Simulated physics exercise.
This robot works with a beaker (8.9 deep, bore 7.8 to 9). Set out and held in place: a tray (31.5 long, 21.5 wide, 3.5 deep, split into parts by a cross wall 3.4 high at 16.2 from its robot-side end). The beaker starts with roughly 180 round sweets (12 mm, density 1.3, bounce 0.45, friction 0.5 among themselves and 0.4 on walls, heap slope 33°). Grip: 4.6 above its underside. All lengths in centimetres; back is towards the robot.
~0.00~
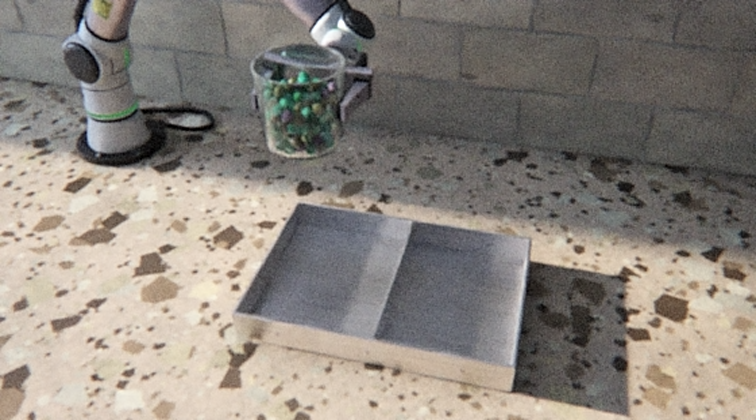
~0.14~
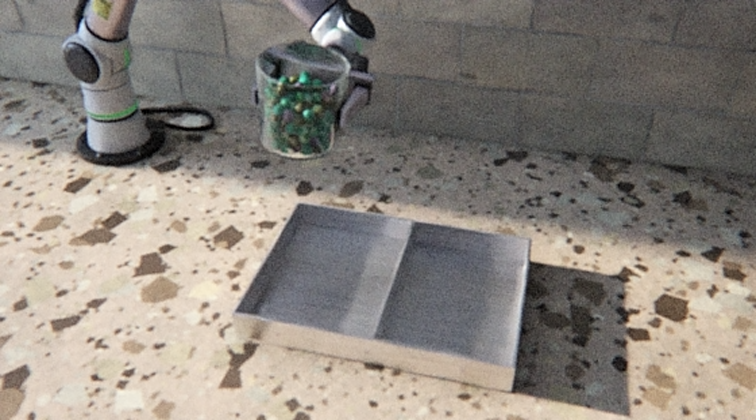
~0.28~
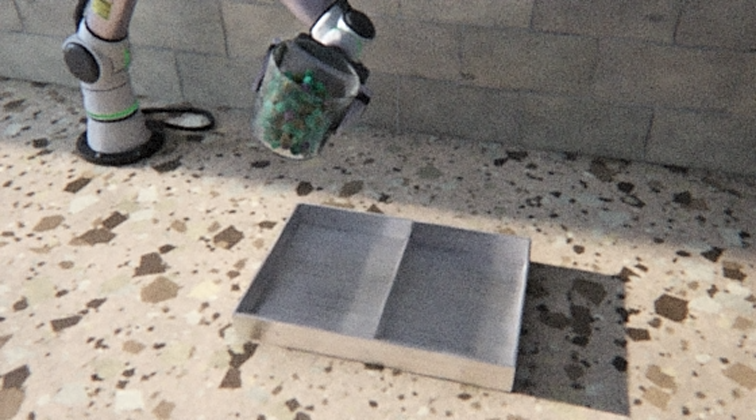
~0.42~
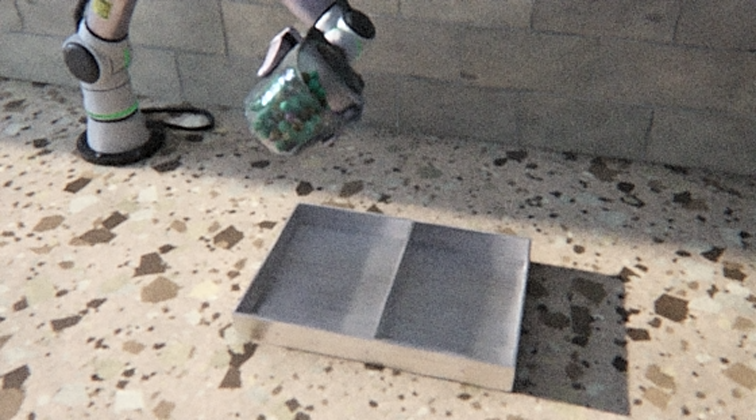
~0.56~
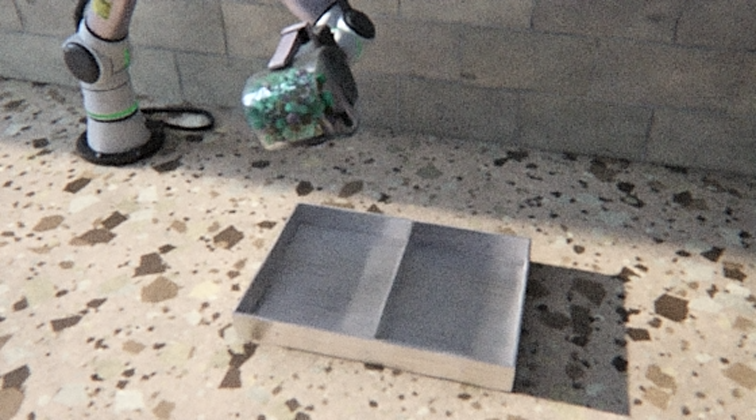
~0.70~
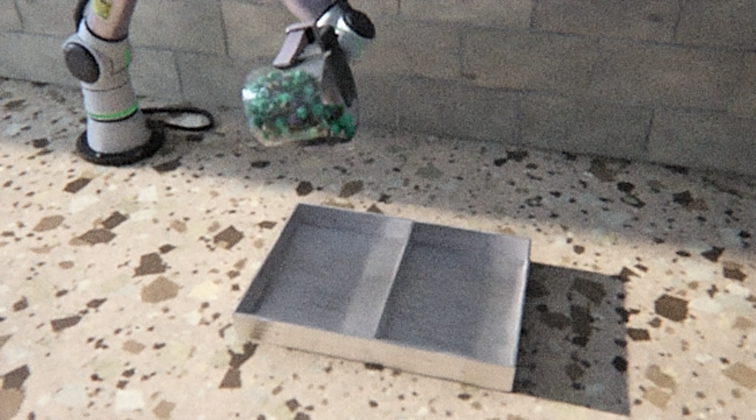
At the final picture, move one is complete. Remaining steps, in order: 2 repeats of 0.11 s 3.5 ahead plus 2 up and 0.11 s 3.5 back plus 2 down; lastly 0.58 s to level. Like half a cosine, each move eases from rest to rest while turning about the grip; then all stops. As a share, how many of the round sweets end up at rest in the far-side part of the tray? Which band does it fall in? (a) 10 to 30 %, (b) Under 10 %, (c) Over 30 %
The answer is c.
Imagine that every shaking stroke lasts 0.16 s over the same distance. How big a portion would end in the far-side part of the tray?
I'd expect close to 20 in a hundred.
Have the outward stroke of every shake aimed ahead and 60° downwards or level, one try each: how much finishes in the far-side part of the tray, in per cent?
First try some 5 %, second try some 40 %.
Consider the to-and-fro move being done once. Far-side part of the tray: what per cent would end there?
About 45 per cent, then.
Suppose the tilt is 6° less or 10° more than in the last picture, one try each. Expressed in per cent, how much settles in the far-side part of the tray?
About 45 and 75 %.
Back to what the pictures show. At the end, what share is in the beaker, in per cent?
Around 25 in a hundred.
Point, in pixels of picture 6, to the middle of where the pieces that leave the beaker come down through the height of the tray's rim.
(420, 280).
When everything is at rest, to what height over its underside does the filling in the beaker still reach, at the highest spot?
I'd say near 4.5 cm from the bottom.
After 1.11 s, tilted 74° forward, highest piece 28 above the table; 80 in the beaker, 68 in the far-side part, 11 in the robot-side part, 17 in flight or on a rim.
After 1.52 s, tilted 20° forward, highest piece 27 above the table; 100 in the far-side part, 47 in the beaker, 27 in the robot-side part, 2 on the table or floor.
After 1.92 s, level, highest piece 26 above the table; 100 in the far-side part, 47 in the beaker, 27 in the robot-side part, 2 on the table or floor.
After 2.97 s, level, highest piece 26 above the table; 100 in the far-side part, 47 in the beaker, 27 in the robot-side part, 2 on the table or floor.
At rest, 100 in the far-side part, 47 in the beaker, 27 in the robot-side part, 2 on the table or floor. That is 57 % in the far-side part of the tray.
